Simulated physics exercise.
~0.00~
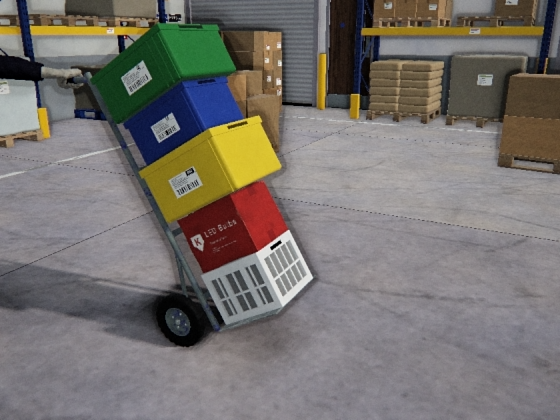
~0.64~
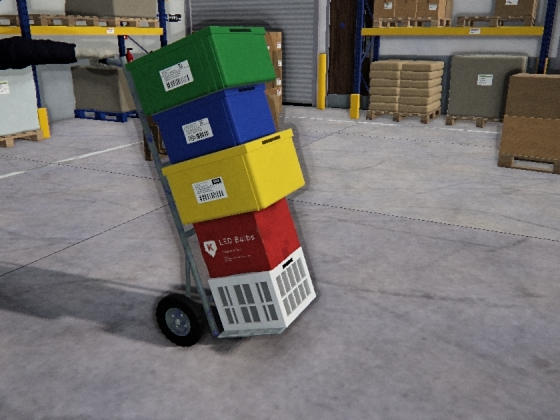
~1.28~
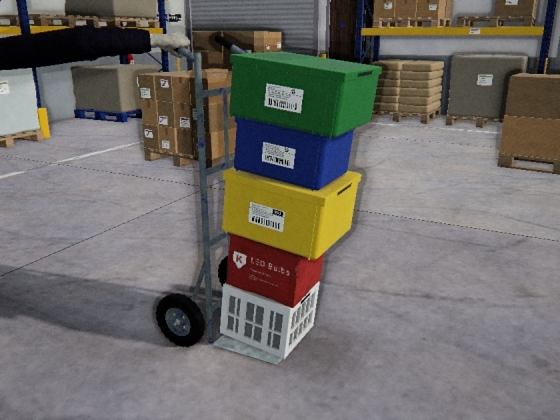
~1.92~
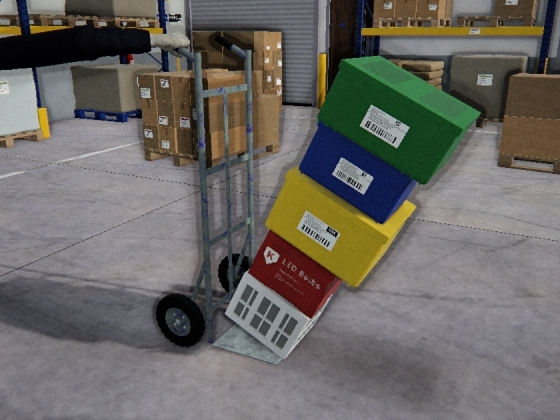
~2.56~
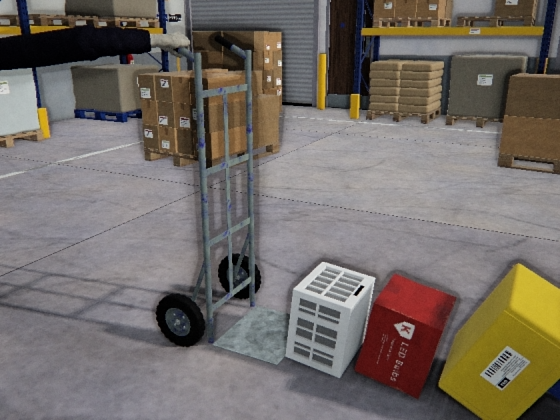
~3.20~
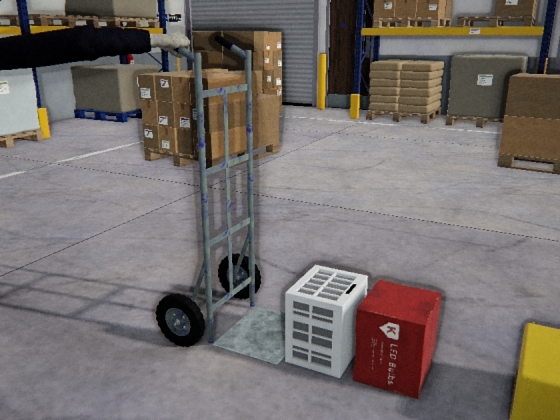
A hand truck stacked with five containers is swung upright by a gloved hand until its plate meets the warehouse floor, and the whole stack tips off to the right, leaving the white crate and red box toppled beside the plate and the yellow tote farther right, partly out of view.
